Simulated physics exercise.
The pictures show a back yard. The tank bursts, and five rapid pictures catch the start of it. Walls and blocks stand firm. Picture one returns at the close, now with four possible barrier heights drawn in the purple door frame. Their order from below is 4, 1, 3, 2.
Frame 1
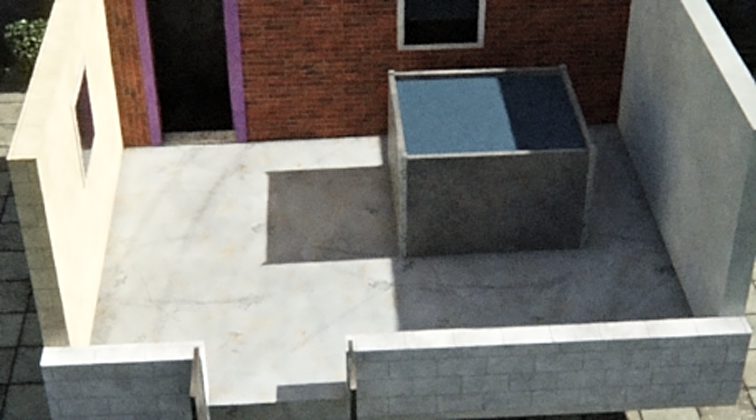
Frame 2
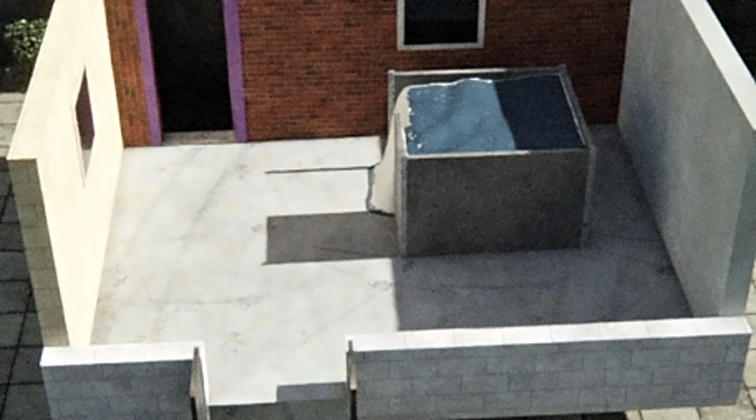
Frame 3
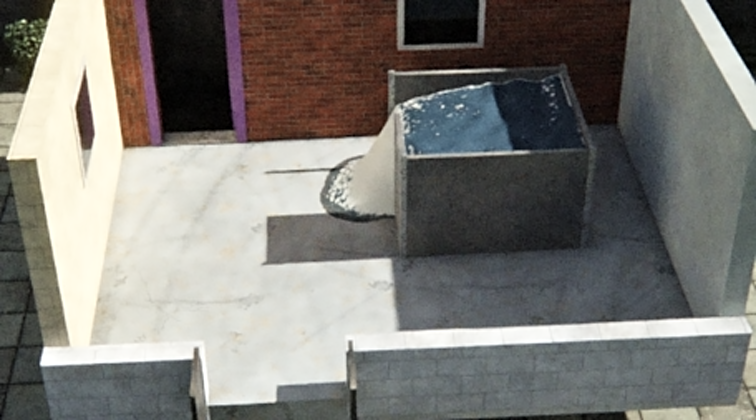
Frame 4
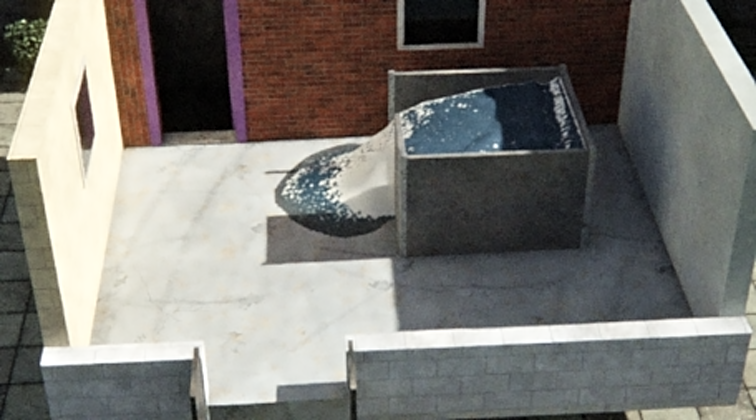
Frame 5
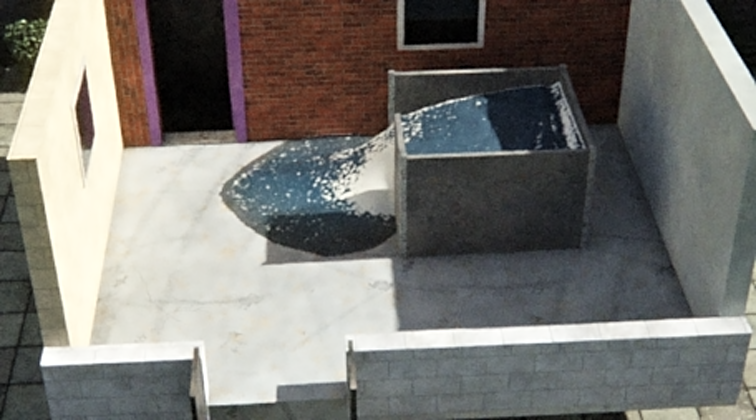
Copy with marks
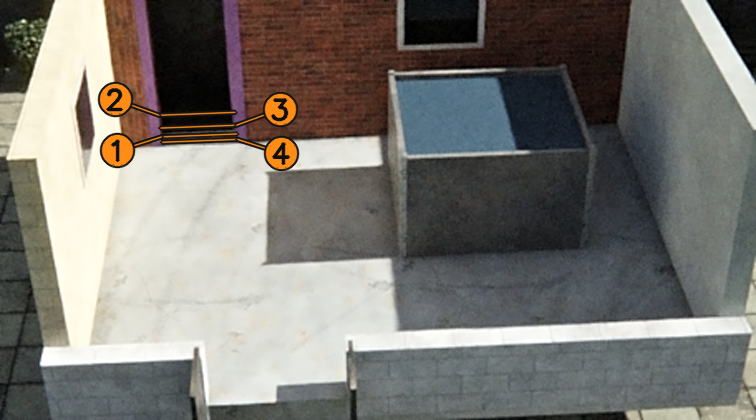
Water stands level in an open-topped grey tank against the red brick wall of a walled back yard, seen from above by a still camera. A purple-framed doorway is at left, pale walls flank the light stone paving, and a low block wall with a gap runs along the front. The blue water pours through the tank's left side, its surface sloping and breaking into white flecks, and spreads leftward in a widening rounded pool.
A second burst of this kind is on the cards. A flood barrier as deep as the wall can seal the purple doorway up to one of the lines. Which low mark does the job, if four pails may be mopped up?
Line 2.
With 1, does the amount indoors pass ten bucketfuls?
Yes, clearly.
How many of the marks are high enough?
One of the four.
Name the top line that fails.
That would be 3.
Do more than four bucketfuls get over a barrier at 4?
Yes, it does.
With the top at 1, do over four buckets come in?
Yes.
On the marked copy, 1 at (199, 135); 2 at (197, 113); 3 at (198, 126); 4 at (199, 140); from the bottom up 4, 1, 3, 2.
For line 1, dozens of bucketfuls pour in.
For line 2, a bucket or two gets in.
For line 3, about 7 bucketfuls get in.
For line 4, dozens of bucketfuls pour in.
